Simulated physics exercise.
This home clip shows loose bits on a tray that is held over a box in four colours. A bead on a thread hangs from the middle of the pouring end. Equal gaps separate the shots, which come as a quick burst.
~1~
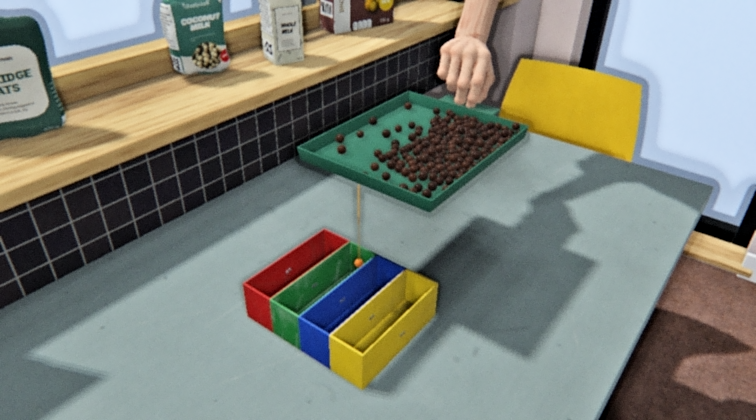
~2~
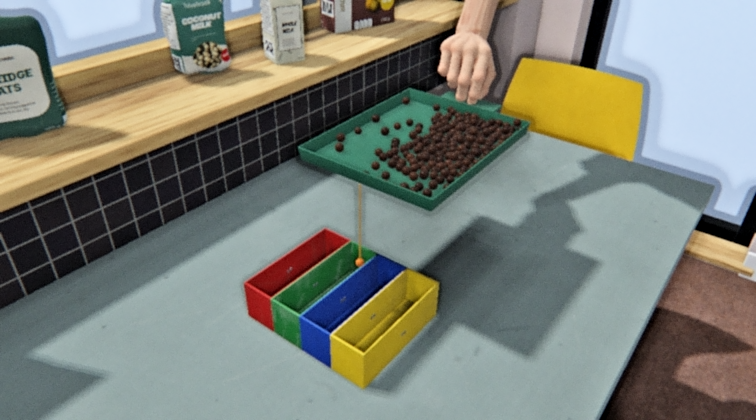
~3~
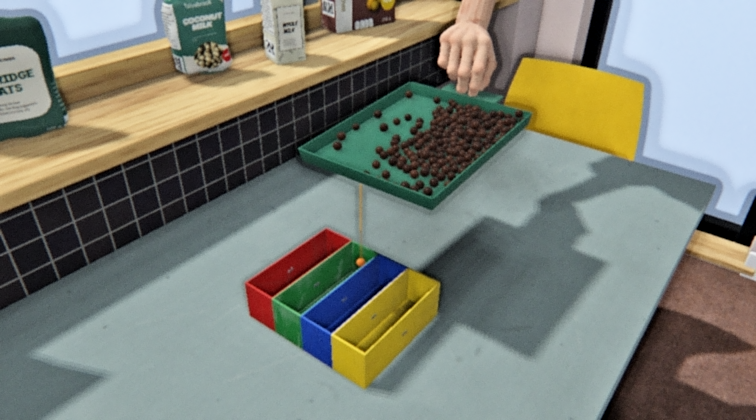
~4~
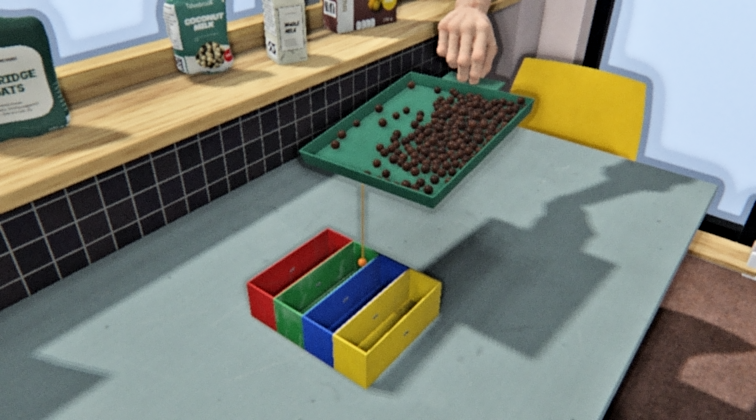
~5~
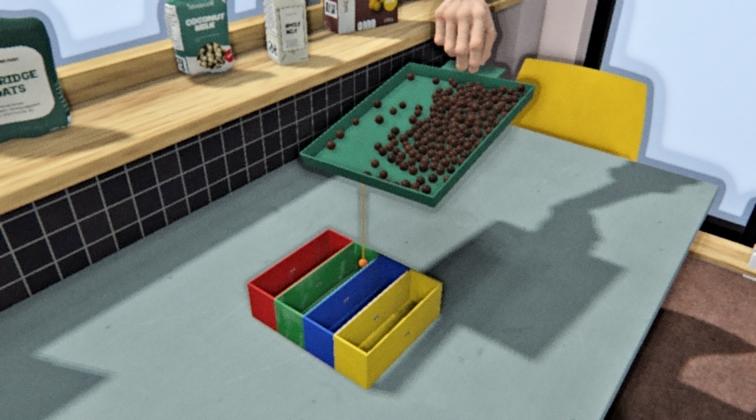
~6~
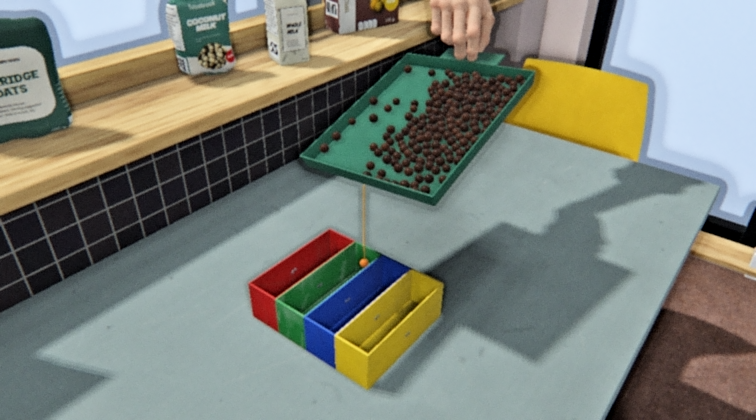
A green tray scattered with dark brown balls is held by a hand above a gray table, seen from above at an angle, beside a dark tiled wall and wooden ledge with packages. Below sits an open box with red, green, blue and yellow compartments, a small orange bead hanging near it, and a yellow chair behind. The hand raises the handle end slightly, gradually tilting the tray toward its left corner, while the balls shift slightly.
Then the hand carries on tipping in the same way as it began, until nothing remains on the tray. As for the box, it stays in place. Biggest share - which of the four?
Red.
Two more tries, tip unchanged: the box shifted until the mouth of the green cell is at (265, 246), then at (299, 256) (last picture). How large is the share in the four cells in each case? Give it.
80 per cent, then 90 per cent.
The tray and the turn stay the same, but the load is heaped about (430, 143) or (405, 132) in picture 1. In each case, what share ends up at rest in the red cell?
In order, roughly 40 % and 40 %.
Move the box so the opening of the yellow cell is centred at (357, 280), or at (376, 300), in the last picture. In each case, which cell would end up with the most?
For the first position it is the green cell, and for the second it is the cell in red.
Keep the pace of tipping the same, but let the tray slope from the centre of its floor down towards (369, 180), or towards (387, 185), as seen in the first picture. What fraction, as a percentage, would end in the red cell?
10 %, give or take, and then 0 %.
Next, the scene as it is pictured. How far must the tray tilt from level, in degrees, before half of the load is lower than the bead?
Somewhere around 95 degrees.
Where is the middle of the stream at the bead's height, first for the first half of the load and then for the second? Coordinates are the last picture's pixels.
At about (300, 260), then at (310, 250).
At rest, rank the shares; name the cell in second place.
That one is the green one.
Just after the last frame, tray tipped steeply; the larger part on the tray; just a few in the red cell; just a few in the yellow cell; just a few in the green cell; about a tenth falling or outside the box.
A moment on, tray tipped past a quarter turn; about a tenth on the tray; roughly a quarter in the red cell; about a tenth in the green cell; about a tenth in the blue cell; just a few in the yellow cell; roughly a third falling or outside the box.
Further on, tray tipped past a quarter turn; roughly a third in the red cell; roughly a quarter in the green cell; about a tenth in the blue cell; just a few in the yellow cell; roughly a third falling or outside the box.
When it is over, tray tipped past a quarter turn; roughly a third in the red cell; roughly a quarter in the green cell; about a tenth in the blue cell; just a few in the yellow cell; roughly a third outside the box.
